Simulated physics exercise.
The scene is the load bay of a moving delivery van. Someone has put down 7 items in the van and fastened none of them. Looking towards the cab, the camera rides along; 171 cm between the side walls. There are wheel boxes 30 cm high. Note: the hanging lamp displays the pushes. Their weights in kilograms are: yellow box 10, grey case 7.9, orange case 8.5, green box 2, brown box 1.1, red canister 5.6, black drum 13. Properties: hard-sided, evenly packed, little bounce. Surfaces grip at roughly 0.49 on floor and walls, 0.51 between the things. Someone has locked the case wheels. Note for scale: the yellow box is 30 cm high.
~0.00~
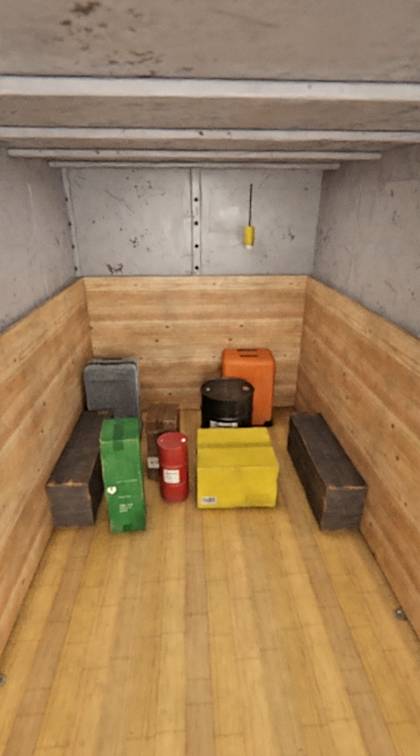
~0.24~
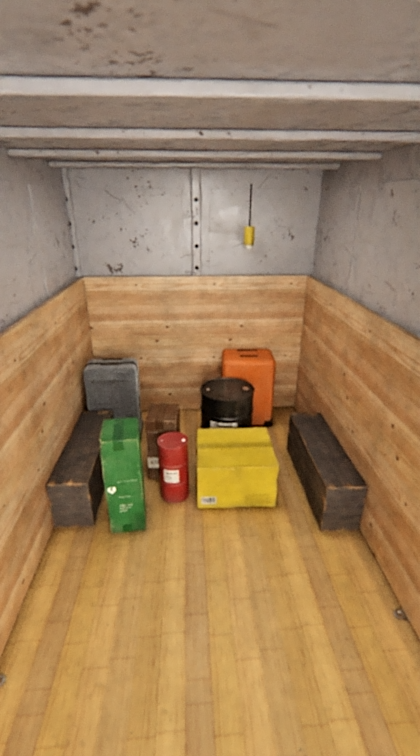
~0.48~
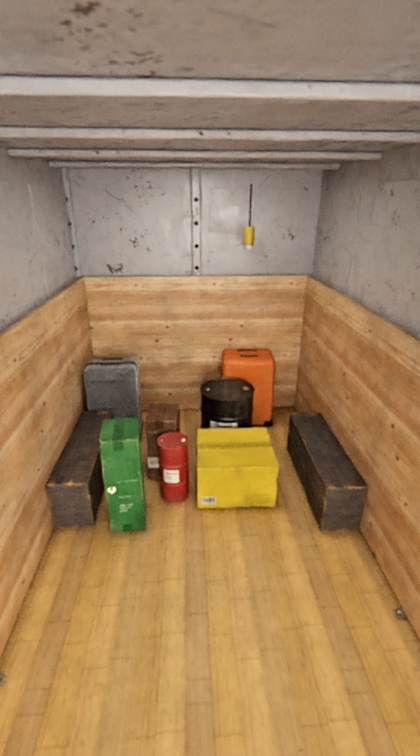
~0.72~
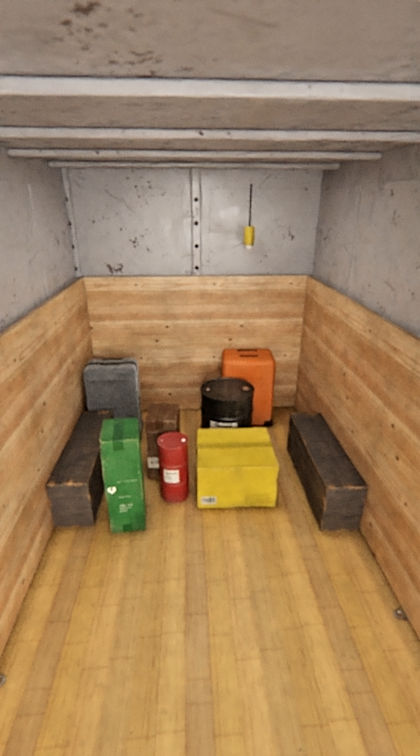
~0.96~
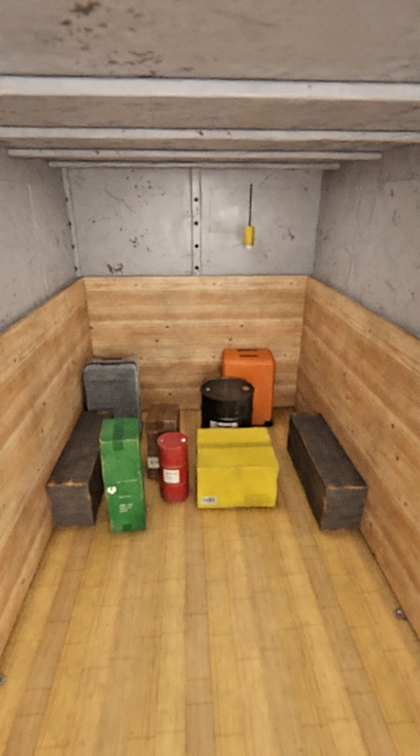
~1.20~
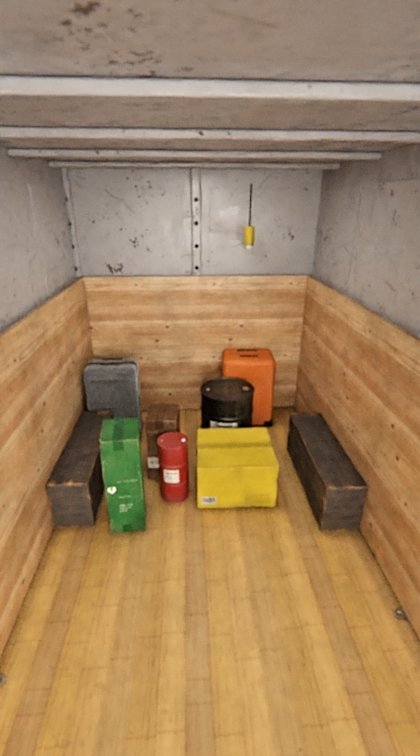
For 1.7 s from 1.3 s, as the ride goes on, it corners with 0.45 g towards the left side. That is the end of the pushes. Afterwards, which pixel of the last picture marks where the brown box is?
I would say at about (138, 438).
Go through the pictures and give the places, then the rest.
The first frame shows steady run; brown box (164, 441); yellow box (234, 466).
The second frame shows force 0.32 g jolt; orange case (247, 387); green box (125, 476).
The third frame shows force 0.11 g jolt; red canister (174, 468); black drum (227, 416).
The fourth frame shows steady run; yellow box (234, 466); grey case (115, 400).
The fifth frame shows steady run; orange case (247, 387); green box (125, 476).
The sixth frame shows steady run; brown box (164, 441); red canister (174, 468).
Around 1.80 s, force 0.45 g left; green box at 8° to upright.
Around 2.10 s, force 0.45 g left; green box at 24° to upright.
Around 2.50 s, force 0.45 g left; brown box at 32° to upright near (145, 438); green box at 23° to upright.
Around 2.60 s, force 0.45 g left; brown box at 44° to upright near (138, 438); green box at 23° to upright.
Finally (3.6 s), on their side or leaning hard in the van, brown box; the other 6 still in place (within 15 cm). In the last view, brown box near (138, 438).
